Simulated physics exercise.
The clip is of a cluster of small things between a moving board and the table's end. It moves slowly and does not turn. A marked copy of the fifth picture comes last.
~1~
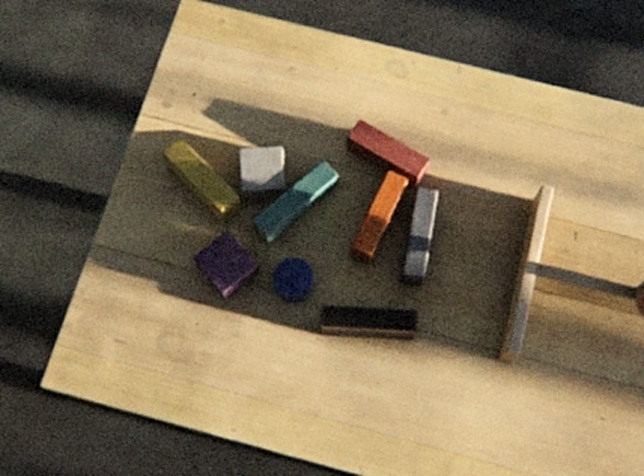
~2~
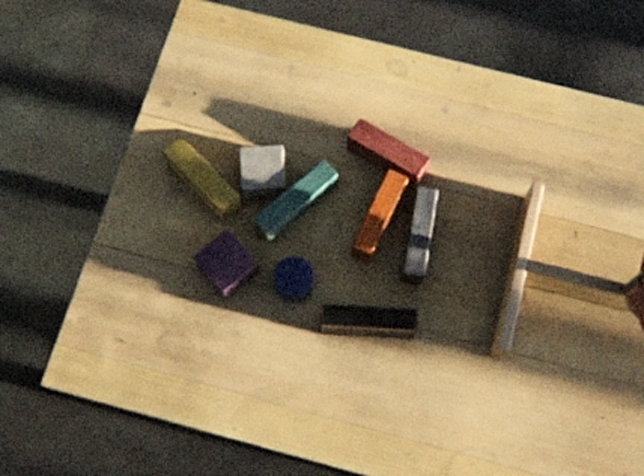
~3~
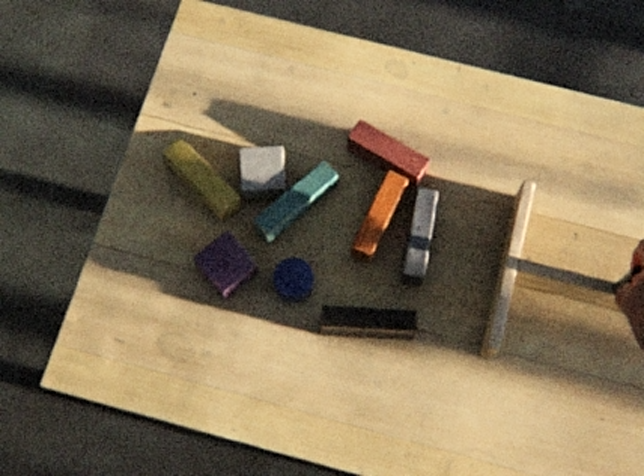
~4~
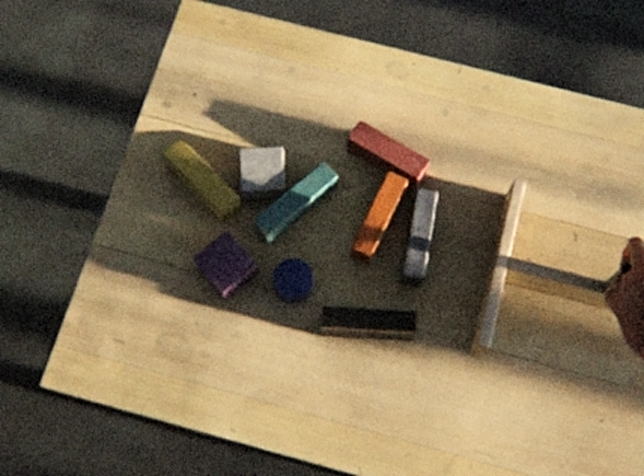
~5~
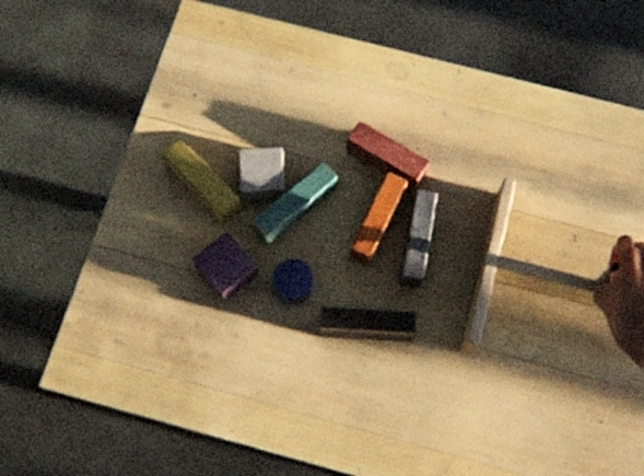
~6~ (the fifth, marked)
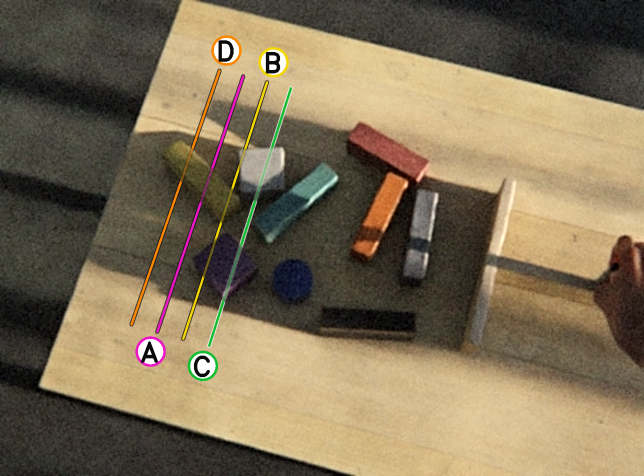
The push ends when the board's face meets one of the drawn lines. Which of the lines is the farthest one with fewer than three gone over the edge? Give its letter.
Line D.
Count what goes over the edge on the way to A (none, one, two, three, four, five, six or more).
By then, one.
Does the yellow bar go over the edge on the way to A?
By then, yes.
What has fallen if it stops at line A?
The yellow bar.
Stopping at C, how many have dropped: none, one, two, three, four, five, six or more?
In all, none.
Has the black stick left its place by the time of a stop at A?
Yes.
On the marked copy, A at (202, 198); B at (227, 205); C at (252, 211); D at (178, 192).
With D. Early on, board (378, 229); red bar (352, 145); black stick (300, 311).
Further on, board (264, 200); yellow bar (161, 168); white block (193, 139).
At the end, board (178, 177); yellow bar over the edge; white block over the edge; two fallen.
As for the rest, A is within the limit but short; B is within the limit but short; C is within the limit but short.
